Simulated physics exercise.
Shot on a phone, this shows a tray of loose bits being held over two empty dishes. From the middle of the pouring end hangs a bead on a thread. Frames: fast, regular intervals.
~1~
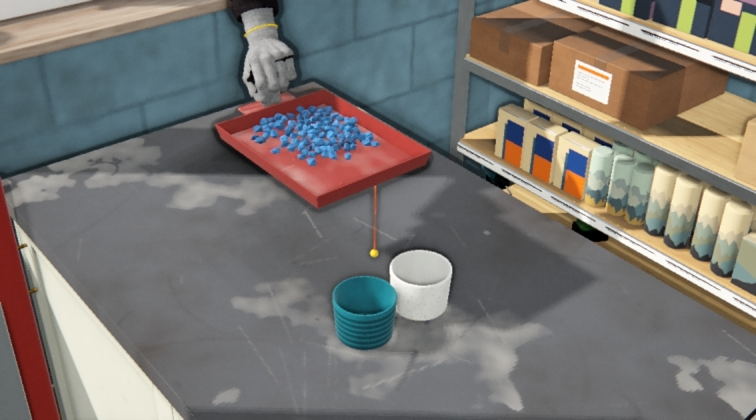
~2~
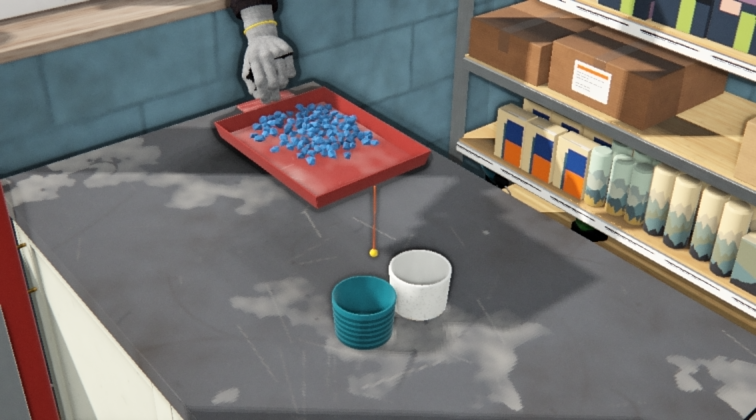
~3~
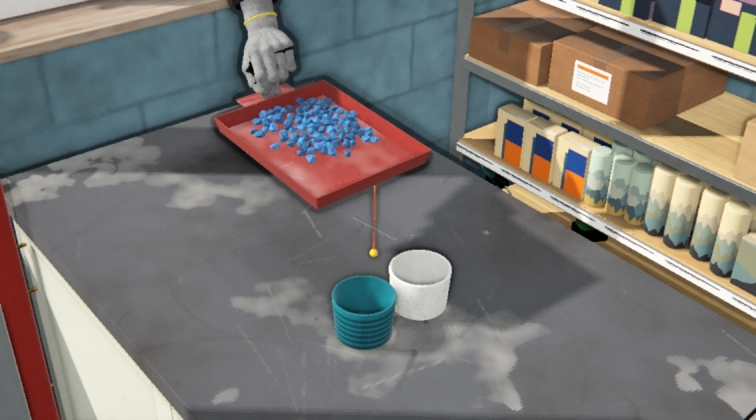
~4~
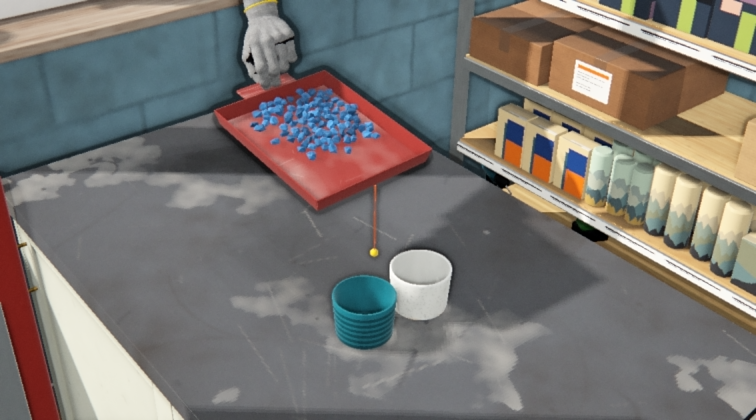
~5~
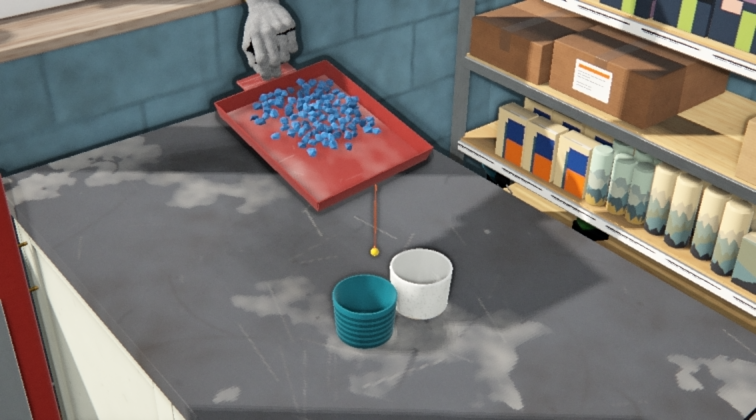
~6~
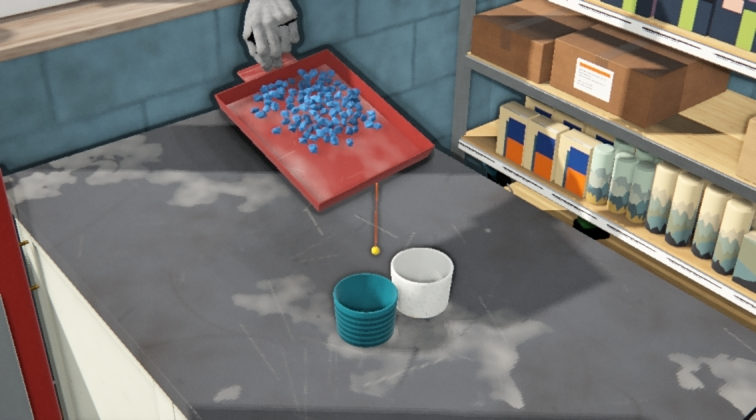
A gloved hand gradually raises the back of a red tray holding small blue stones.
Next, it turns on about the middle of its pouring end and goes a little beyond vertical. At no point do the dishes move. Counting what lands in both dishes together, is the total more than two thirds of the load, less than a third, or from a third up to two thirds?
The total is from a third up to two thirds of the load.
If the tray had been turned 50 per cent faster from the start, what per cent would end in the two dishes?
About 40 %.
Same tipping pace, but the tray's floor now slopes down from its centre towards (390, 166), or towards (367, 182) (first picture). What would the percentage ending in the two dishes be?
It comes to about 20 per cent the first time and about 70 per cent the second.
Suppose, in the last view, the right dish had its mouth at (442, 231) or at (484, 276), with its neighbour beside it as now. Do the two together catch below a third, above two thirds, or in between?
The two tries come out as less than a third and under a third in turn.
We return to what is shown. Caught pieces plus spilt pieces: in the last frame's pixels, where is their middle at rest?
Roughly at pixel (353, 329).
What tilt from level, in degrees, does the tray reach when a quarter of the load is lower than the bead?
70°.
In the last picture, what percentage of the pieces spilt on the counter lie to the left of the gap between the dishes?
Around 90 percent of the pieces.
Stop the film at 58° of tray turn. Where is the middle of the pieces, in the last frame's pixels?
The load's middle is around (339, 184).
Shortly afterwards, tray tipped steeply; all but a few on the tray; a little in the air.
Next, tray tipped right over; near half on the tray; near a quarter in the left dish; only a few in the right dish; near a quarter outside both; only a few in the air.
Some moments later, tray tipped past a quarter turn; near half in the left dish; only a few in the right dish; near half outside both.
In the end, tray tipped past a quarter turn; near half in the left dish; only a few in the right dish; near half outside both.
